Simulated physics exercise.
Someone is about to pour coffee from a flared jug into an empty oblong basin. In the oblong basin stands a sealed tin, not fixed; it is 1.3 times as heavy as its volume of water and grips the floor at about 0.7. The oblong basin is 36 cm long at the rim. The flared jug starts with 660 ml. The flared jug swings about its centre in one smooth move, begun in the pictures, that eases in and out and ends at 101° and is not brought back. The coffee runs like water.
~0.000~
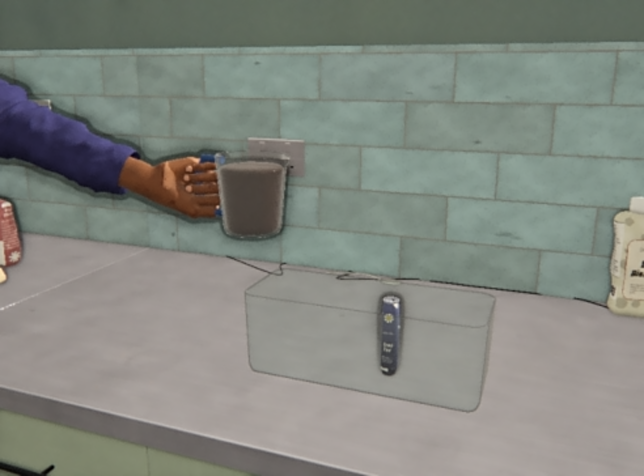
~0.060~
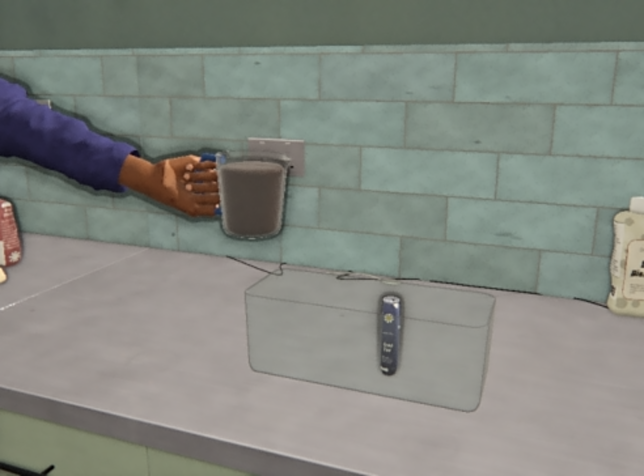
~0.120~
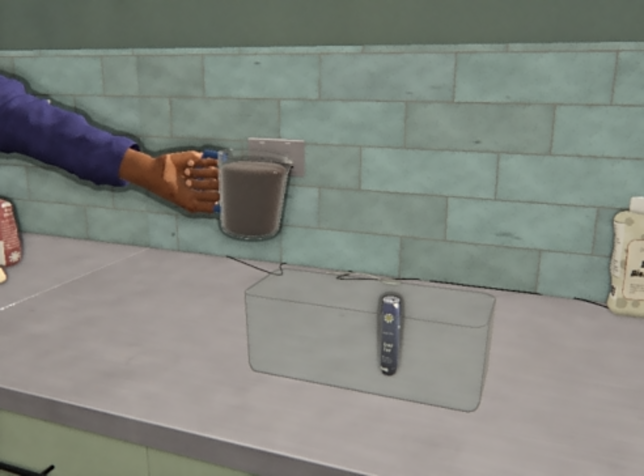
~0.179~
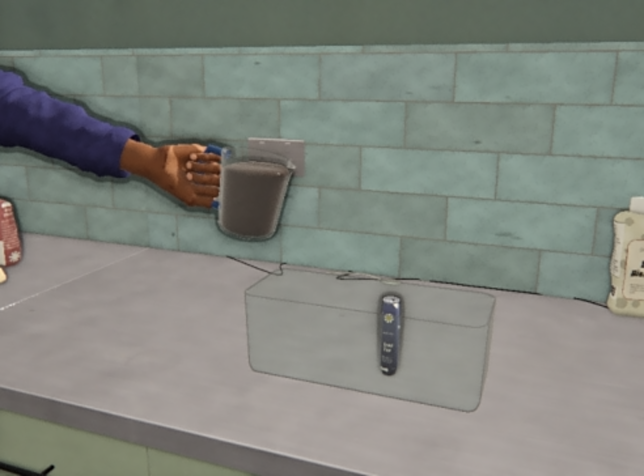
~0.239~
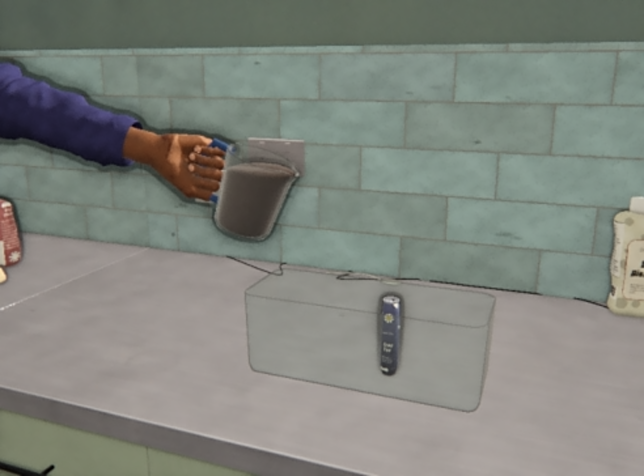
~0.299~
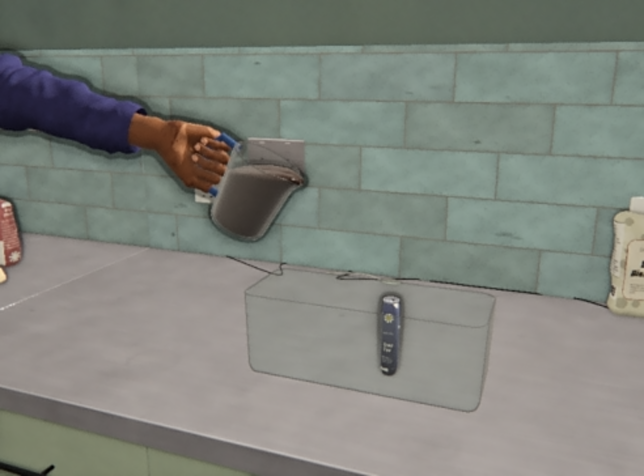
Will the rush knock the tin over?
The tin remains upright.
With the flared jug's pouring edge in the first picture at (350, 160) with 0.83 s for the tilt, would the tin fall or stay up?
Then it goes over.
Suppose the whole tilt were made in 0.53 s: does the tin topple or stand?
Then it keeps standing.
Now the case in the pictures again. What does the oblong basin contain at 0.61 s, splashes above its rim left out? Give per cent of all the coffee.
About 14 per cent.
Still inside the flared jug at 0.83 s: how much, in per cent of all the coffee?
Near 18 in a hundred.
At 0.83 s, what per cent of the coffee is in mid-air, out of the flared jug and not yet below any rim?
Near 16 in a hundred.
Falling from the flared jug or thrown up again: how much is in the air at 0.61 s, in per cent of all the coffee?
Some 22 per cent.
Then, 0.61 s in, the tilt is 84° and 63 per cent is still to pour; the tin stands where it began.
Then, 0.83 s in, the tilt is 101° and 17 per cent is still to pour; the tin stands where it began.
Then, 1.07 s in, the tilt is 101° and 2 per cent is still to pour; the tin stands where it began.
Then, 1.33 s in, the tilt is 101° and 0 per cent is still to pour; the tin stands where it began.
Finally, the tin stands where it began.
